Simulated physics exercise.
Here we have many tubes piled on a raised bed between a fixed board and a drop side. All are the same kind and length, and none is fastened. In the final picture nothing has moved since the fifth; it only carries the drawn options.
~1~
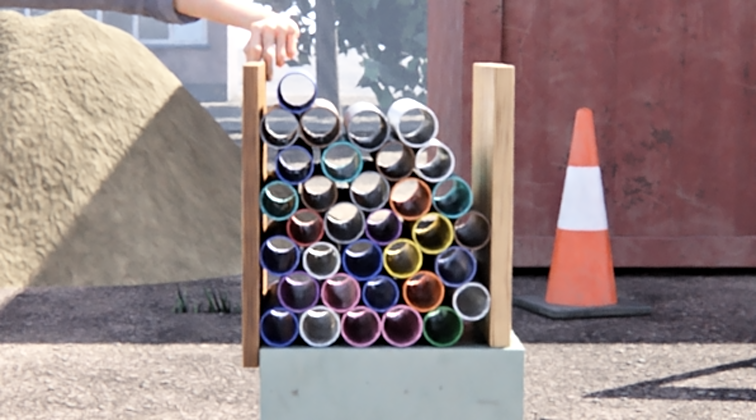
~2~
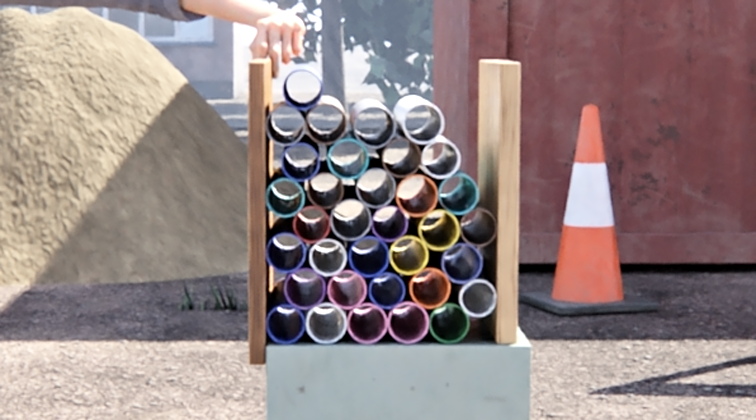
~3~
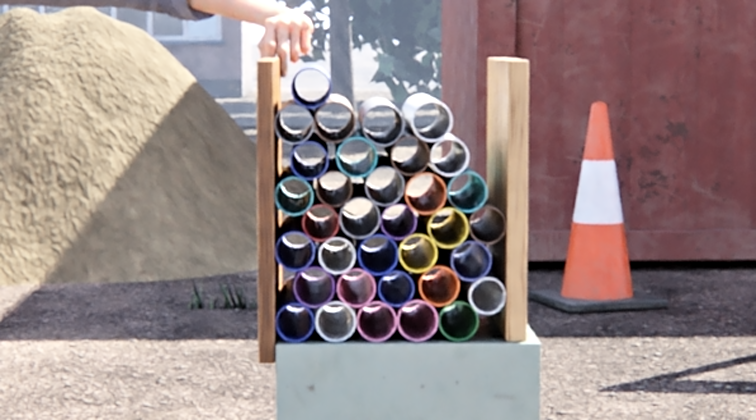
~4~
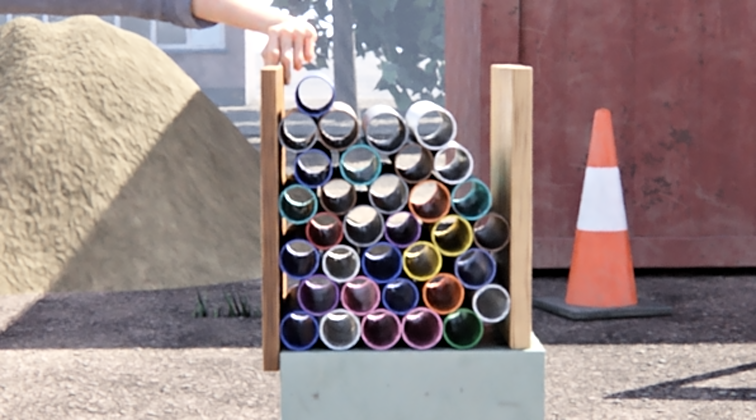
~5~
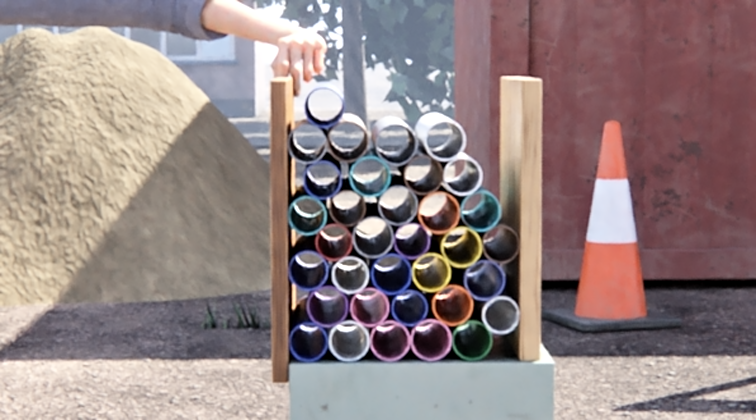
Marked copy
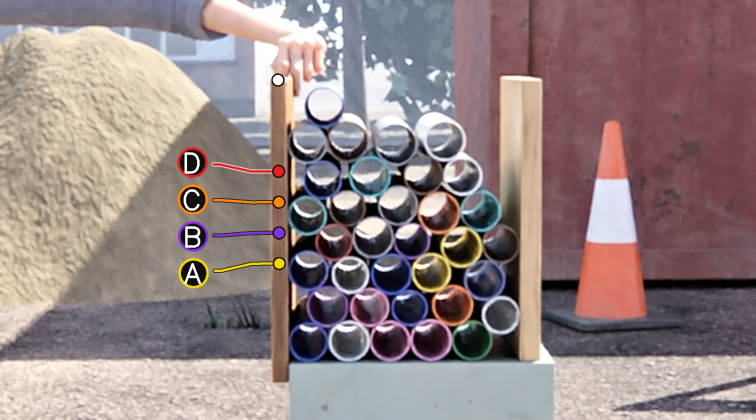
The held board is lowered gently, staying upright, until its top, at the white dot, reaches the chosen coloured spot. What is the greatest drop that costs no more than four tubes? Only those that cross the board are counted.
B is the limit.
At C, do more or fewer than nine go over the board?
At C, fewer than nine.
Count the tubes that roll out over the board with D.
The count is none.
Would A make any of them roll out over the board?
Yes, at A.
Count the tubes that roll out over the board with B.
With B, two.
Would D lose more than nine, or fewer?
Fewer than nine.
On the marked copy, A at (279, 263); B at (279, 233); C at (279, 202); D at (278, 172); the white dot at (278, 80).
Taking B. A third of the way, top of the board (287, 147).
Two thirds of the way, top of the board (288, 223).
When it is over, top of the board (288, 232), two out over the board.
As for the rest, A five out over the board; C two out over the board; D none out over the board.
